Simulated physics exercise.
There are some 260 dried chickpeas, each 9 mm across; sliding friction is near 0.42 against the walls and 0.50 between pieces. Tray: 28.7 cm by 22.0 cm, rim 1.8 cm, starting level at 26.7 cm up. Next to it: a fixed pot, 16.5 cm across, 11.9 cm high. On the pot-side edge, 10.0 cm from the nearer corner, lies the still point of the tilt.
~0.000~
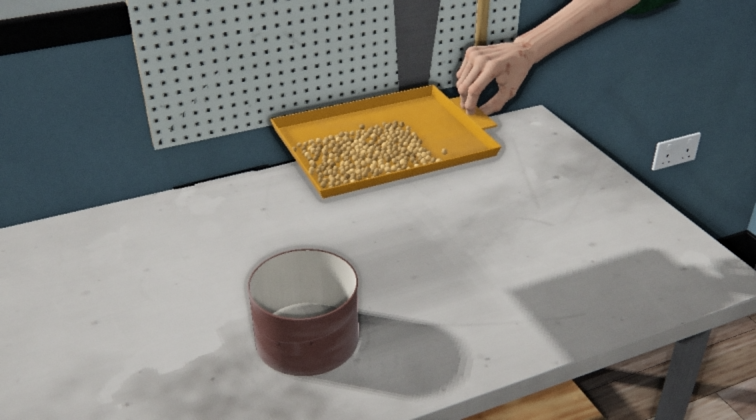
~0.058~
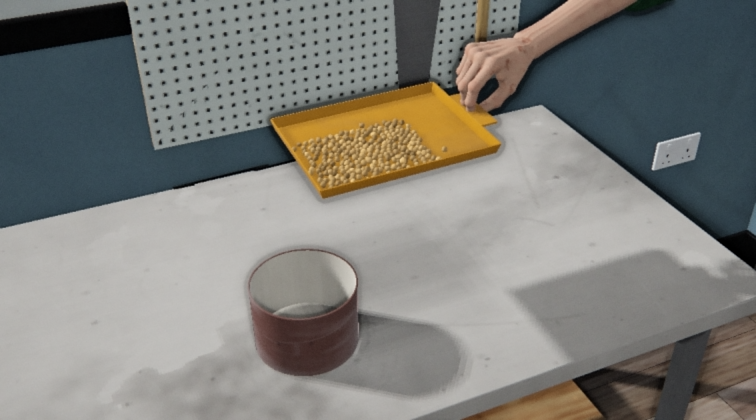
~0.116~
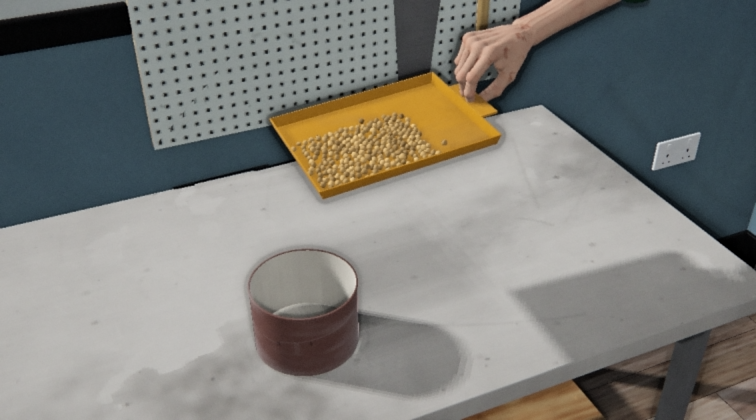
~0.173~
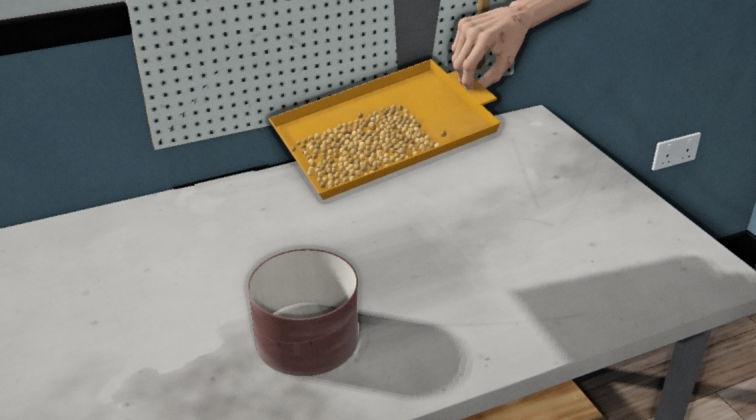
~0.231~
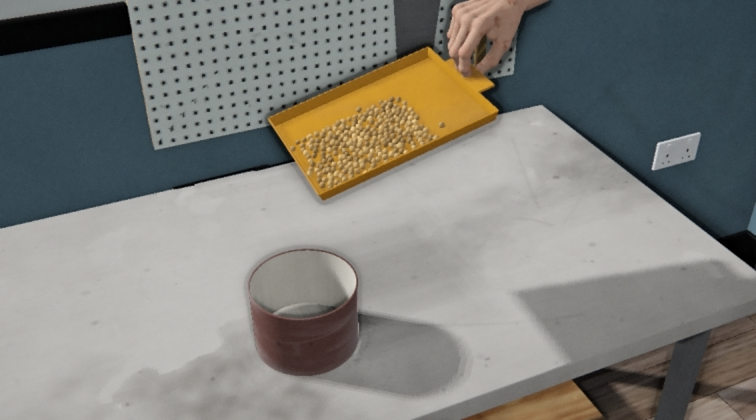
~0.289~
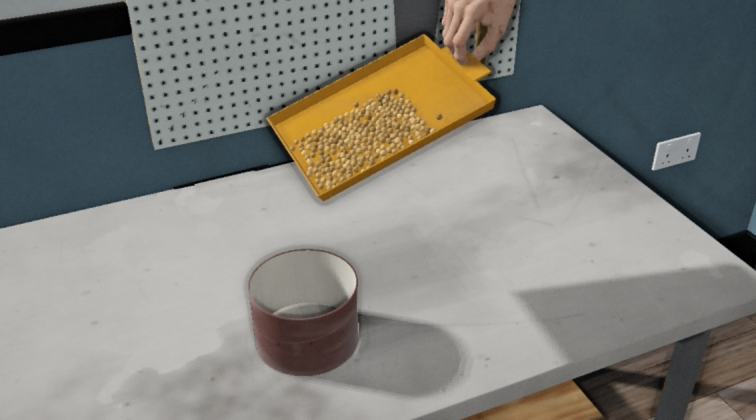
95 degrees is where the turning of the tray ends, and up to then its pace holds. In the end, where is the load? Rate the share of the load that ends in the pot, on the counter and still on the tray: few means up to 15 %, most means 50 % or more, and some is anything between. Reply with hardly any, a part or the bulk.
Pot: The bulk; counter: A part; tray: Hardly any.
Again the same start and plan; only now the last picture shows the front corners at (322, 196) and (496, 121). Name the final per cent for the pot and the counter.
Split: Pot = 95, counter = 5.
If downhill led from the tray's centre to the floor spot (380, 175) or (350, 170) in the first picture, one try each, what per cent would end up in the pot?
40 and 100 %.
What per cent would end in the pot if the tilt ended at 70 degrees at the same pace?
I'd put it at close to 0 per cent.
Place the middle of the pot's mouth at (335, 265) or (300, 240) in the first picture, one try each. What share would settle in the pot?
Close to 30 in a hundred, then close to 40 in a hundred.
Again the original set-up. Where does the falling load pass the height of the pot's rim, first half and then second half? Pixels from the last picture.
First near (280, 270), later near (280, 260).
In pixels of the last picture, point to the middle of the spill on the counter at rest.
Around (237, 297).
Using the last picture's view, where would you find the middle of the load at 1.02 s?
Around (310, 145).
Then, at 0.73 s, tilt 56 degrees; the tray holds 100 %, the pot 0 %.
After 1.02 s, tilt 80 degrees; the tray holds 100 %, the pot 0 %.
After 1.41 s, tilt 95 degrees; the tray holds 10 %, the pot 40 %.
By 2.3 s all is still; pot 55 %, counter 45 %, tray 0 %.
